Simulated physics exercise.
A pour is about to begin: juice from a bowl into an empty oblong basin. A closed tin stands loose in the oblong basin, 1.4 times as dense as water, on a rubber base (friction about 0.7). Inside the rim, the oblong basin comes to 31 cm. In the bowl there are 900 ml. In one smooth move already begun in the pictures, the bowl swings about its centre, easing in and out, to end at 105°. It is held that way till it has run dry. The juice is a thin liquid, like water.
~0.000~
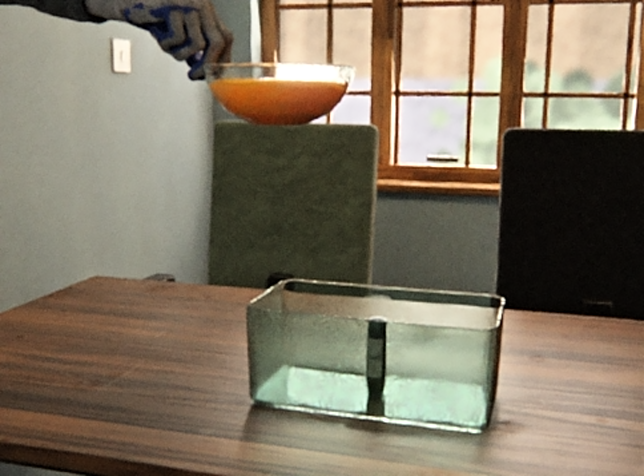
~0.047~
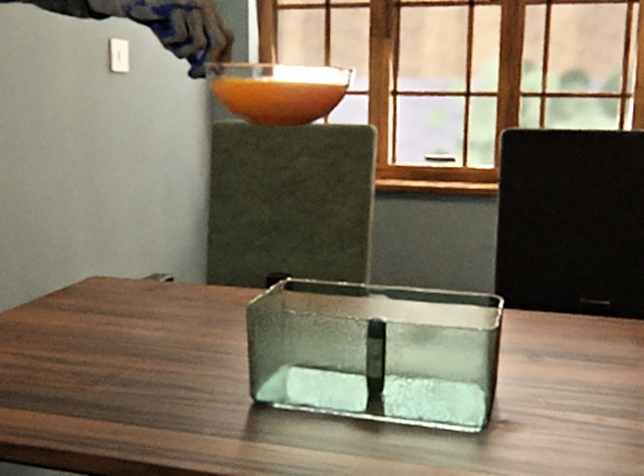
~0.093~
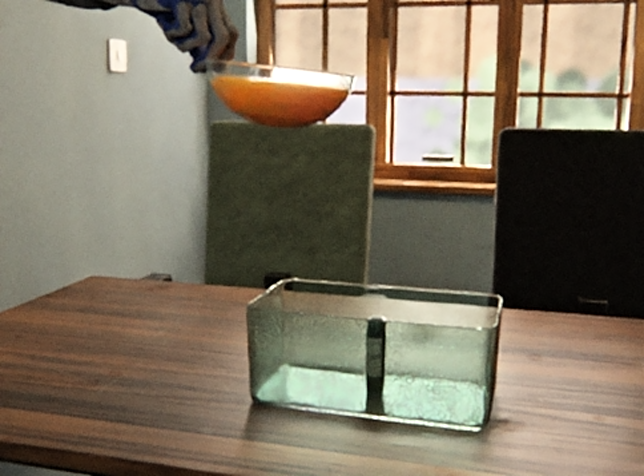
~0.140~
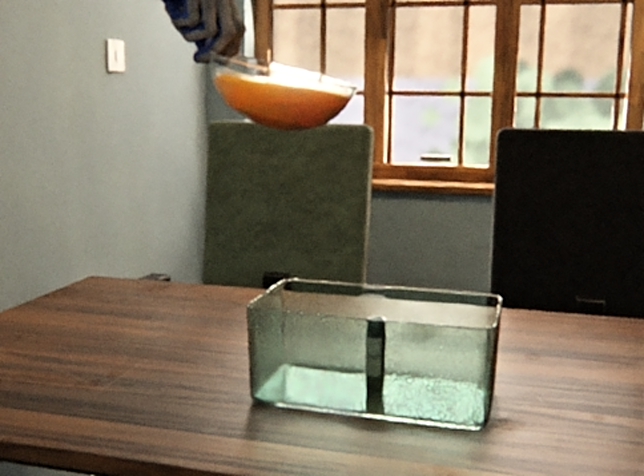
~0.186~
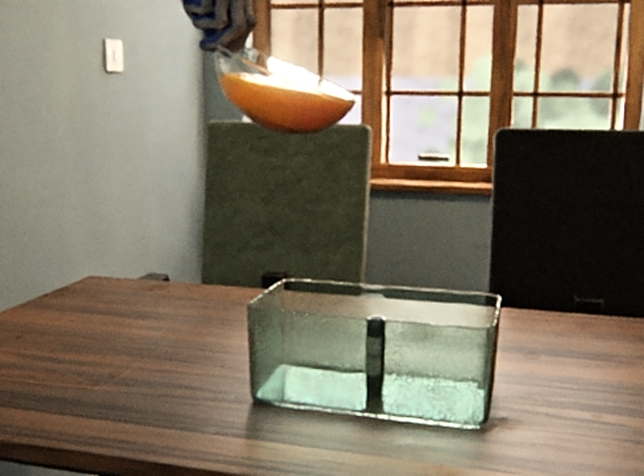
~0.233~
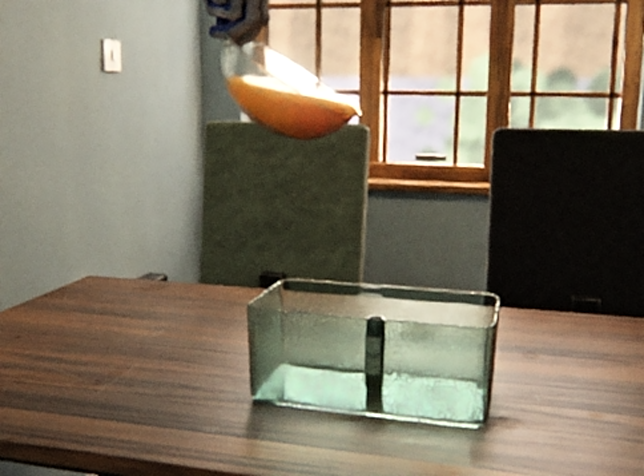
Glass bowl of orange juice tilting rightward in a hand, juice reaching its lowered rim, above a basin containing a dark object.
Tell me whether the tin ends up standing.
Bet it can't stay vertical.
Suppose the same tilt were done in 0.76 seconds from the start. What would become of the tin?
Outcome - the tin ends up overturned.
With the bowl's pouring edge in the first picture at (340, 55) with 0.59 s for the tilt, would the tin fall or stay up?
Then it tips over.
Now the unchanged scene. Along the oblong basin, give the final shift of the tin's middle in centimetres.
The middle of the tin ends some 7.0 cm along the basin.
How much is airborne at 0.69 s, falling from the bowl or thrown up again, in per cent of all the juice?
Close to 12 %.
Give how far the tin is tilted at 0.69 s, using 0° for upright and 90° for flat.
The tilt comes to near 25°.
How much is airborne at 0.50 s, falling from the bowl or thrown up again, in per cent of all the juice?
Near 78 per cent at that moment.
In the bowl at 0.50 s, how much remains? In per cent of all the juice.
Portion remaining: Approx. 4 per cent.
Then, 0.50 s in, the tilt is 96° and 4 per cent is still to pour; the tin stands where it began.
Then, 0.69 s in, the tilt is 105° and 0 per cent is still to pour; the tin leans 23°.
Then, 0.89 s in, the tilt is 105° and 0 per cent is still to pour; the tin lies on its side.
Then, 1.11 s in, the tilt is 105° and 0 per cent is still to pour; the tin lies on its side.
Finally, the tin lies on its side.
